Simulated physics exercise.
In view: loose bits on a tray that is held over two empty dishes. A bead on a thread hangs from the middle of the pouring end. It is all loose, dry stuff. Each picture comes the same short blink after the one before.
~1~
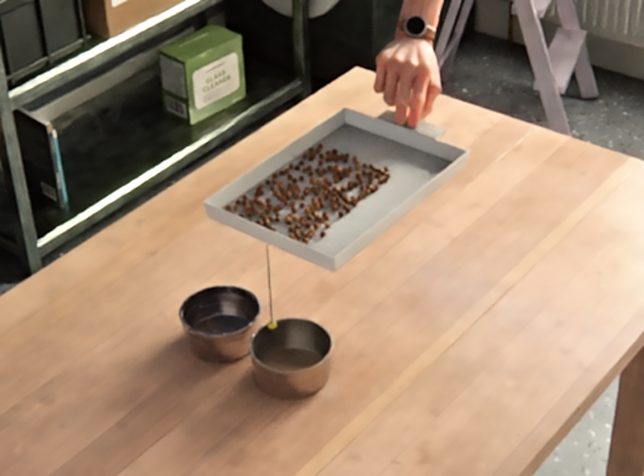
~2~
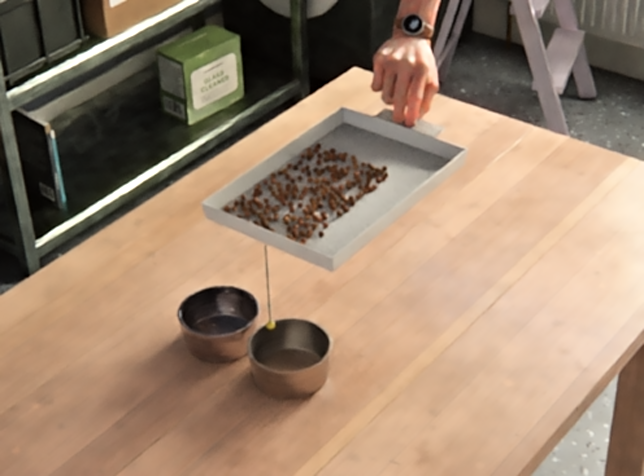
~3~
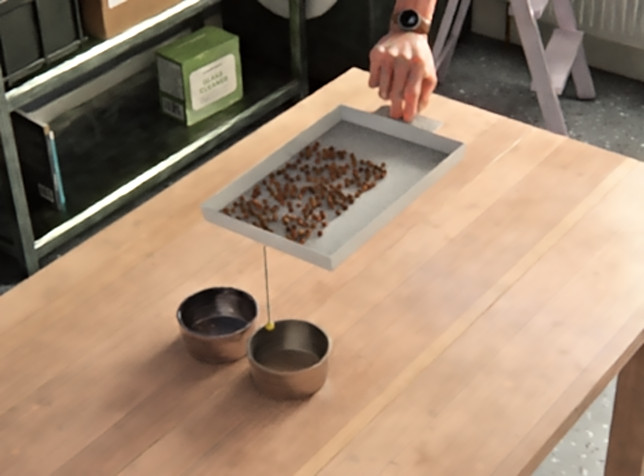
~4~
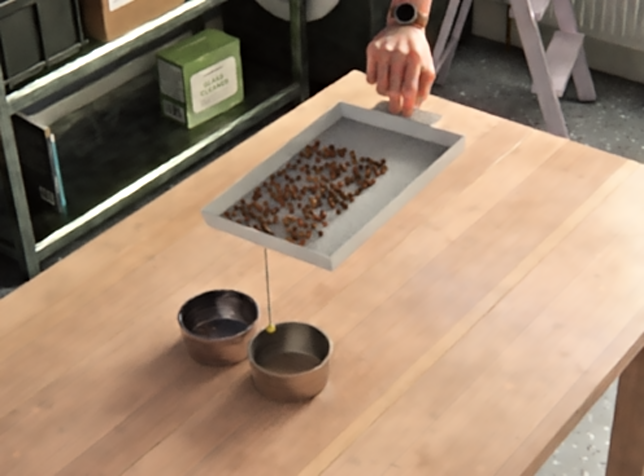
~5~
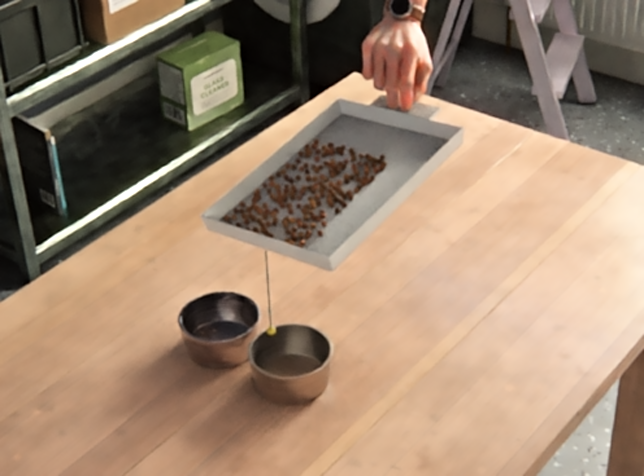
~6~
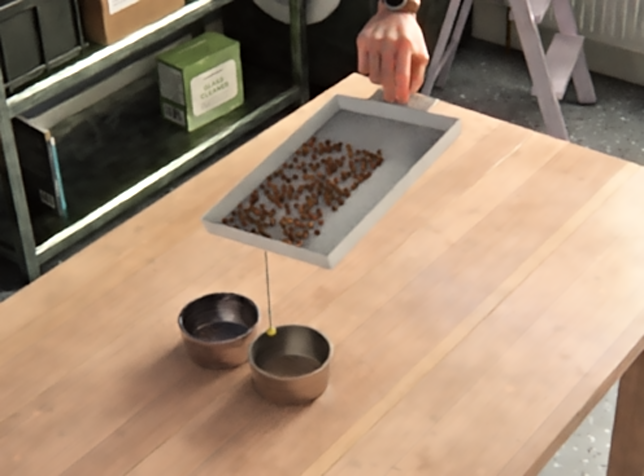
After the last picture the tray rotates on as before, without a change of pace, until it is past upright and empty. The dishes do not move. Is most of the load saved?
The two hold the larger part of the load.
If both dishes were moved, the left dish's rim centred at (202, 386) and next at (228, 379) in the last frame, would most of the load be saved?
First under half, then not half.
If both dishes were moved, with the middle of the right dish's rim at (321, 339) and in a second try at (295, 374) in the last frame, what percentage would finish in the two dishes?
Near 70 % and 50 %.
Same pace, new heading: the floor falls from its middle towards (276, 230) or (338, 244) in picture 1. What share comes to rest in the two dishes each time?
In turn 20 and 10 in a hundred.
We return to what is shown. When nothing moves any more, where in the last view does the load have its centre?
At about (218, 341).
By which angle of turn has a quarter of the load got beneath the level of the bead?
Around 100° of tilt.
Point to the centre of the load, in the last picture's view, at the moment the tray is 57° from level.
Near (247, 210).
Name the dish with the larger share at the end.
It is the dish on the left.
Soon after the last picture, tray tipped steeply; nearly all on the tray; a stray few in the air.
A little later, tray tipped right over; about two thirds on the tray; a small part in the left dish; about a quarter in the air.
Later still, tray tipped past a quarter turn; all in the left dish.
At rest, tray tipped past a quarter turn; none in the right dish; all in the left dish.
